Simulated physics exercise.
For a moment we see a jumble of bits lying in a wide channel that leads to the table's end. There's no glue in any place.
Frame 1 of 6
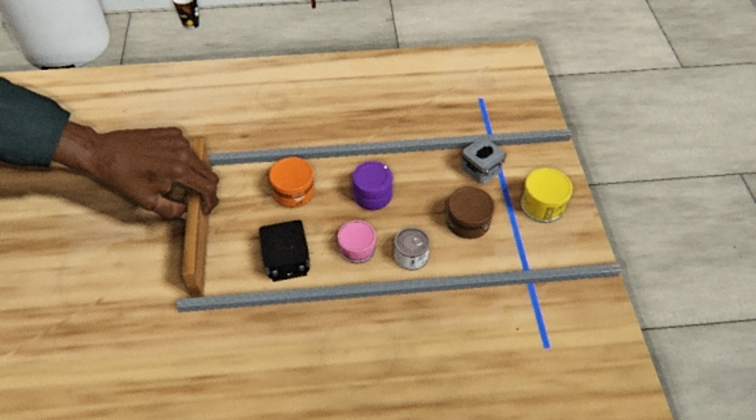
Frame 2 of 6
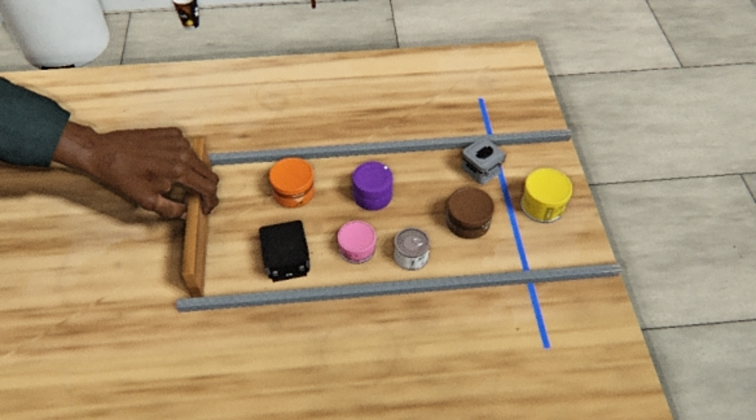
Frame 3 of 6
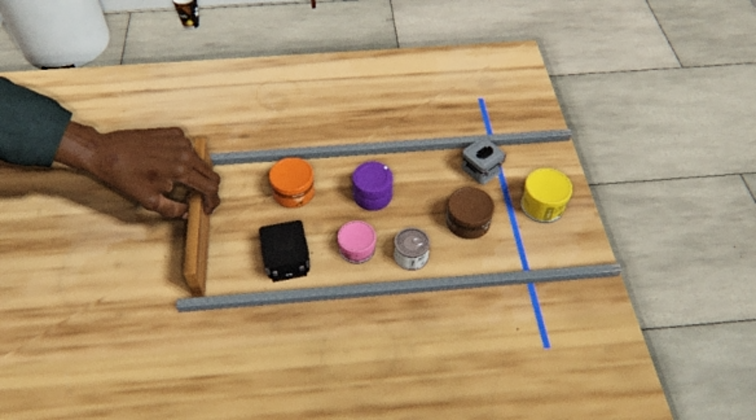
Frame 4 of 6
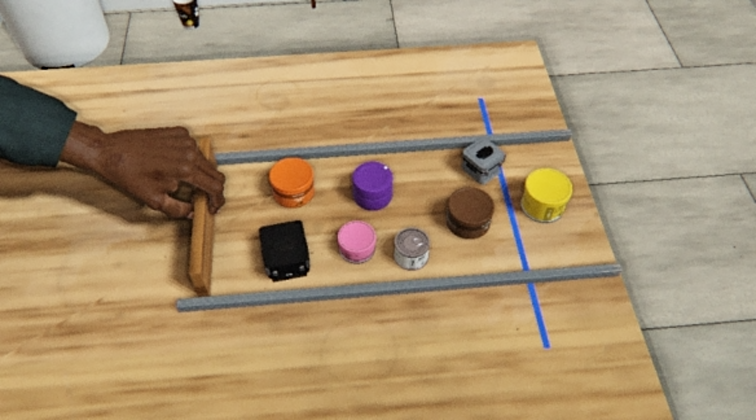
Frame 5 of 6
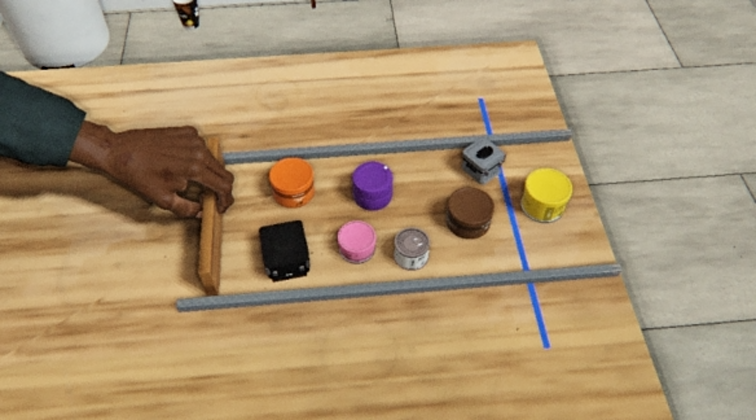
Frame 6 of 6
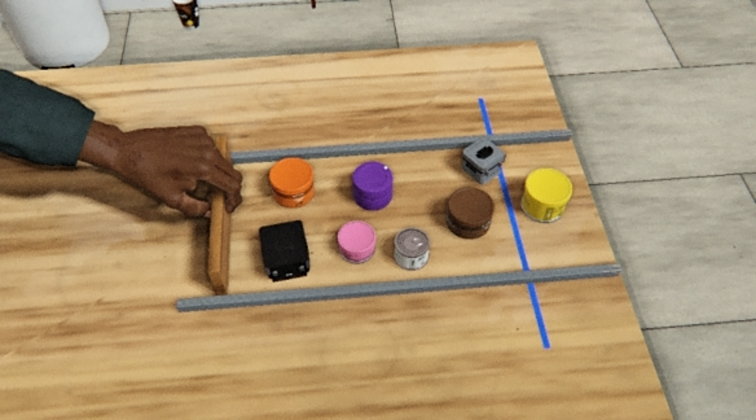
A wooden board, held by a hand at the left, stayed still at first, then slid slightly right between two grey rails toward the orange tub and black case, while all the pieces stayed put.
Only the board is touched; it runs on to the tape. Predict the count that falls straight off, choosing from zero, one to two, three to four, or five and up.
I expect the edge to claim a single one or a pair.
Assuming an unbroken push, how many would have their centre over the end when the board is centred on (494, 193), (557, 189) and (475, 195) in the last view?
Going through the three positions, you'd get 1, 5 and 1.
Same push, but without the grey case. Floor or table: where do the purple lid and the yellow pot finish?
The purple lid stays up top while the yellow pot ends up below.
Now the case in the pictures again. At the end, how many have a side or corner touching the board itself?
It's touching 2 at the end.
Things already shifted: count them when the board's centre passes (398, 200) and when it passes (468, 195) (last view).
Tally: First 6; then 8.
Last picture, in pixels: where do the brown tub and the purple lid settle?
First (597, 194), then (558, 176).
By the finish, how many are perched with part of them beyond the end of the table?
Count of overhanging things: 1.
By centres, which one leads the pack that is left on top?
Brown tub.
A little later, none off yet; yellow pot at rest near (546, 196); grey case at rest near (482, 162); brown tub at rest near (470, 213).
When it is over, the number that fall off is one or two; down, yellow pot.
